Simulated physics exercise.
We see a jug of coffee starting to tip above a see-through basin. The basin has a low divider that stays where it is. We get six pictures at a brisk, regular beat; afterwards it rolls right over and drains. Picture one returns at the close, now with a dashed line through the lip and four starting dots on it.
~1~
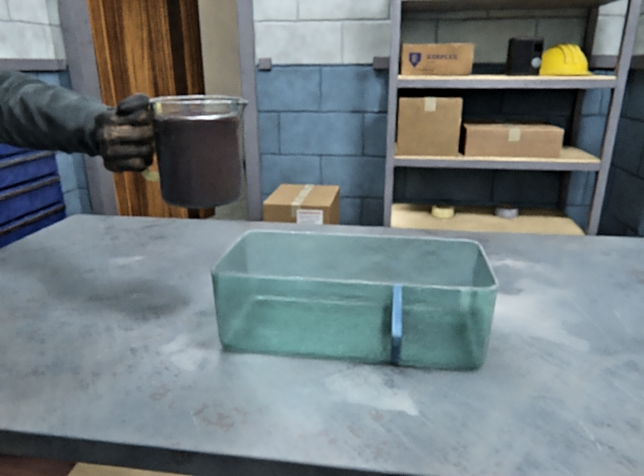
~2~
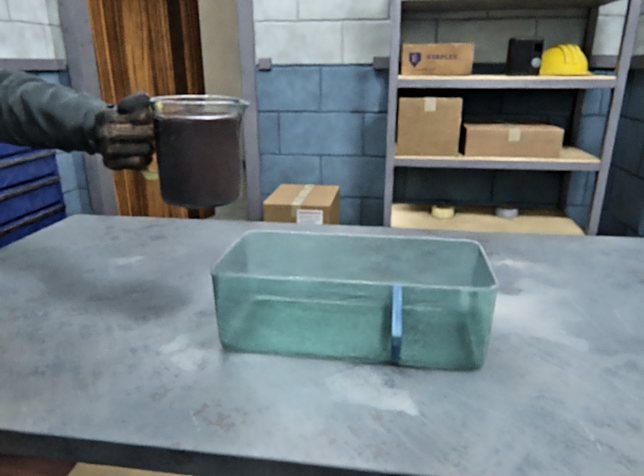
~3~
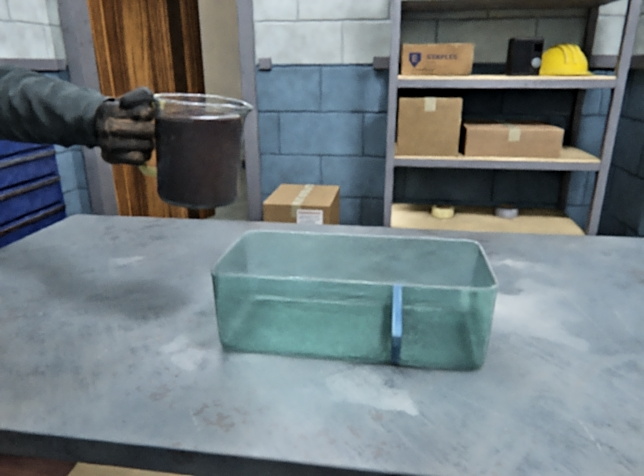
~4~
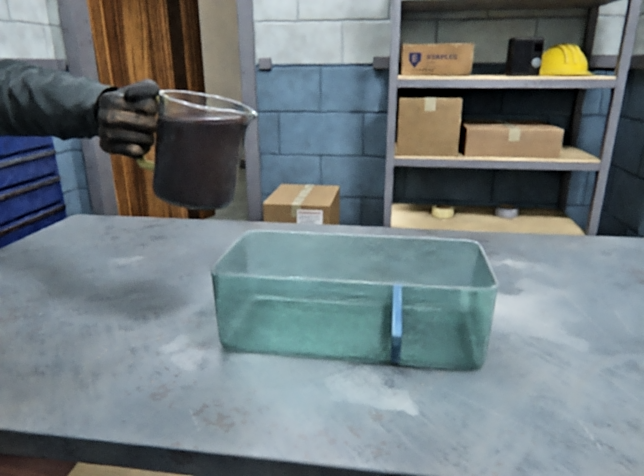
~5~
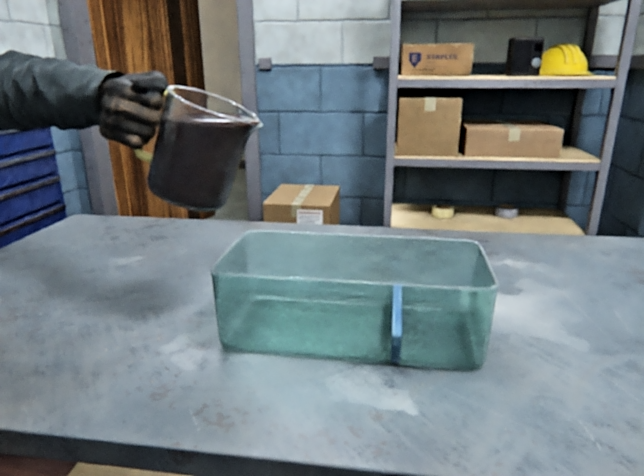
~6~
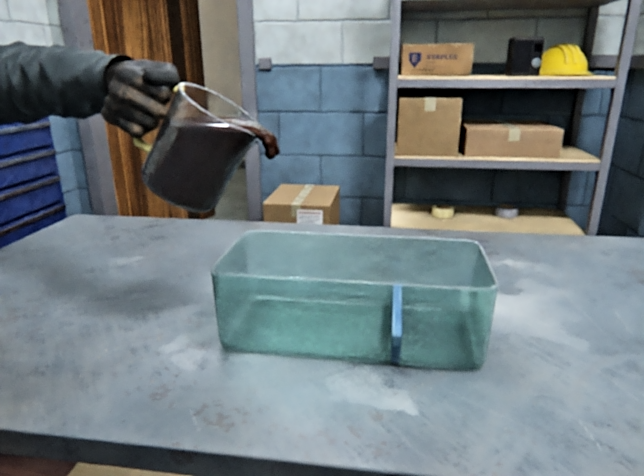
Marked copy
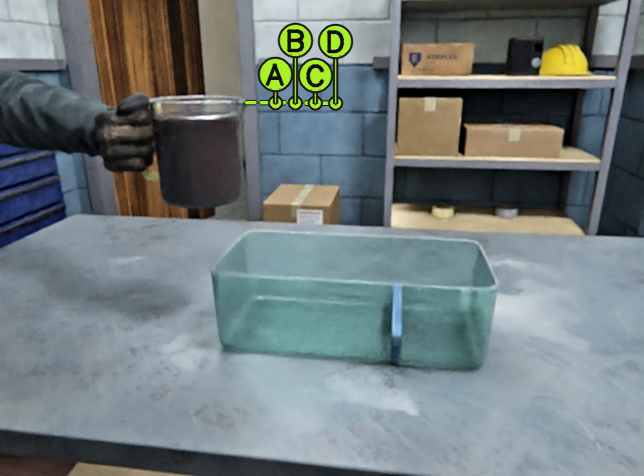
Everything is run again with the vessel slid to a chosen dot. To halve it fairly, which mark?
The answer is spot D.
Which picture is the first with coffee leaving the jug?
In picture 6.
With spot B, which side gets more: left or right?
The left one.
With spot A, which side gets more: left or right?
The left side.
On the marked copy, A at (275, 102); B at (295, 102); C at (315, 103); D at (335, 103).
With A, about 91 % ends left of the wall and 7 % right of it.
With B, about 89 % ends left of the wall and 8 % right of it; 3 % is lost outside.
With C, about 83 % ends left of the wall and 15 % right of it.
With D, about 48 % ends left of the wall and 51 % right of it.
